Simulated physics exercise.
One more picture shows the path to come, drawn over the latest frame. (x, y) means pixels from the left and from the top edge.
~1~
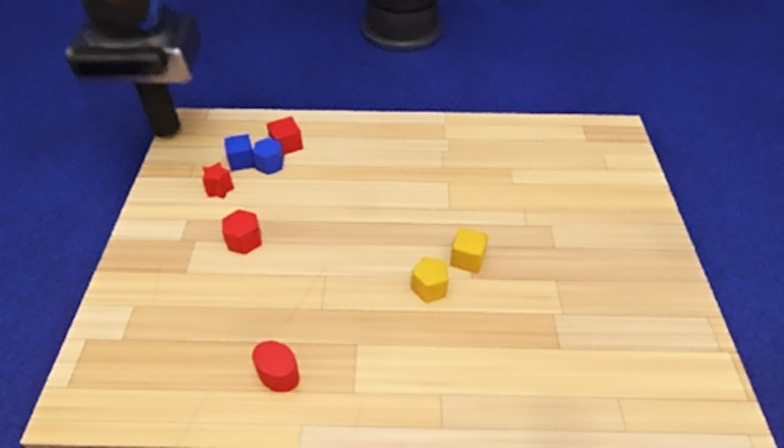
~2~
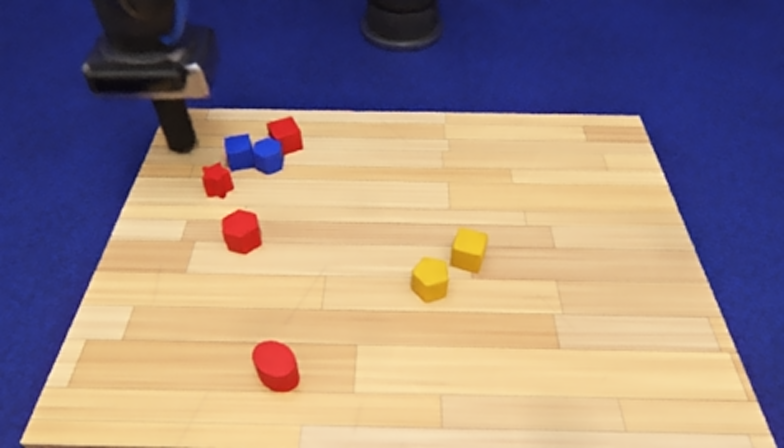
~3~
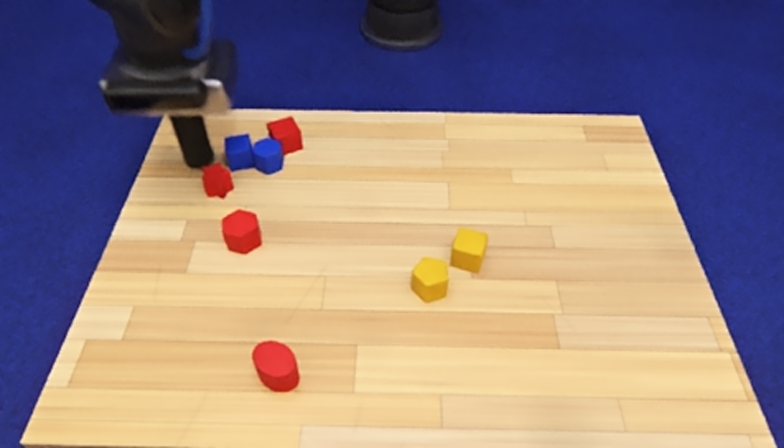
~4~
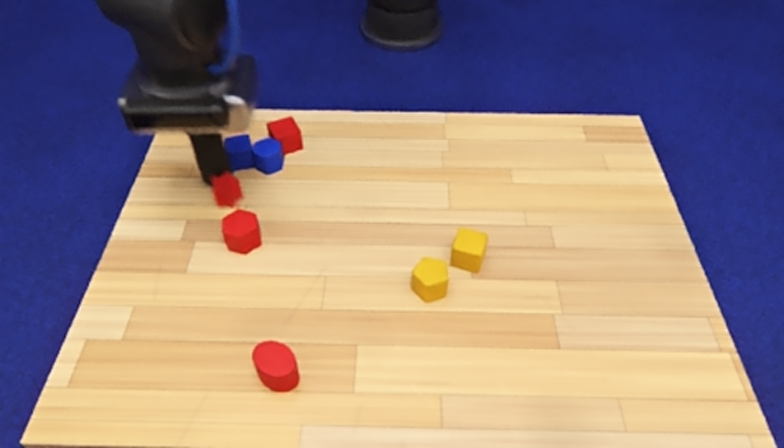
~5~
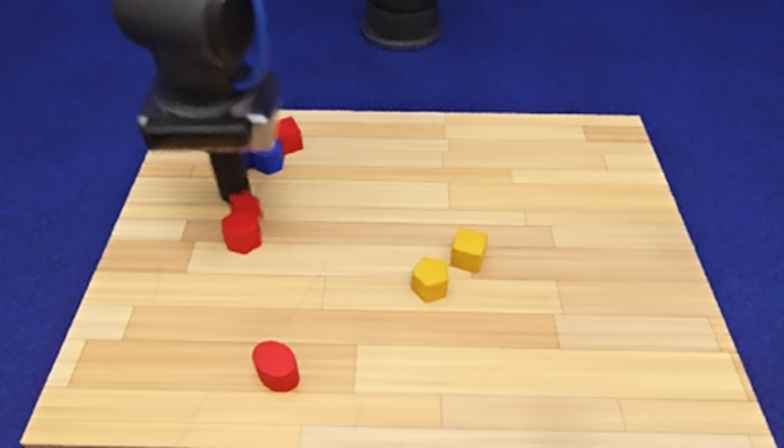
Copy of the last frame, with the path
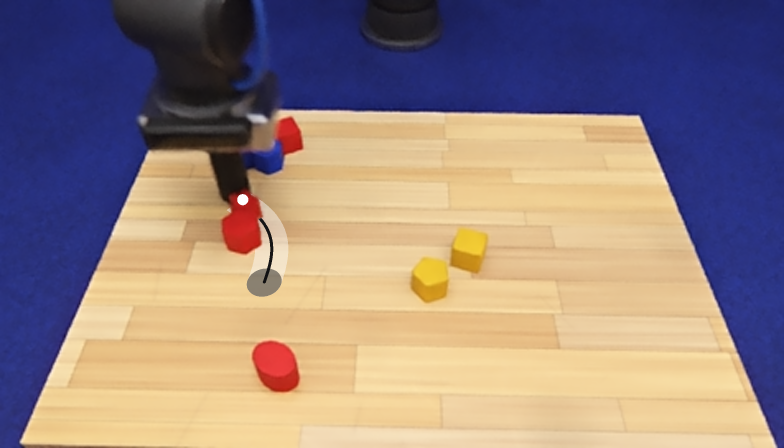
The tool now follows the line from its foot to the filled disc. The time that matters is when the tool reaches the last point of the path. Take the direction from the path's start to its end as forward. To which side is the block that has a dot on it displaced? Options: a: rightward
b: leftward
Choice b: Leftward.
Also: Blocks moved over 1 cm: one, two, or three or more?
Moved: 2.
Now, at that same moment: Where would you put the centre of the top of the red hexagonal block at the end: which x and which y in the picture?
I predict (223, 273).
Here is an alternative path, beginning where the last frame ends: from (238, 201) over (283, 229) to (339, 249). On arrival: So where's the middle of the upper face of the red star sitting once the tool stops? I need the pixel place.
It is at (299, 244).
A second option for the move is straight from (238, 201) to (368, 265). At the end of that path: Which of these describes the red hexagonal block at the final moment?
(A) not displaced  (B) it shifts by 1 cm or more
Option B.
The line goes from (238, 201) through (262, 221) and (272, 249) to (264, 282); the dot is on the red star.
On the path given first. One third of the way, tool at (260, 213); red hexagonal block at (244, 241), turned 65° clockwise; red star at (269, 221).
Two thirds of the way, tool at (270, 242); red hexagonal block at (240, 254), turned 105° clockwise; red star at (283, 249).
At the end, tool at (262, 274); red hexagonal block at (223, 273), turned 175° clockwise; red star at (288, 269), turned 50° anticlockwise; blue hexagonal block unmoved.
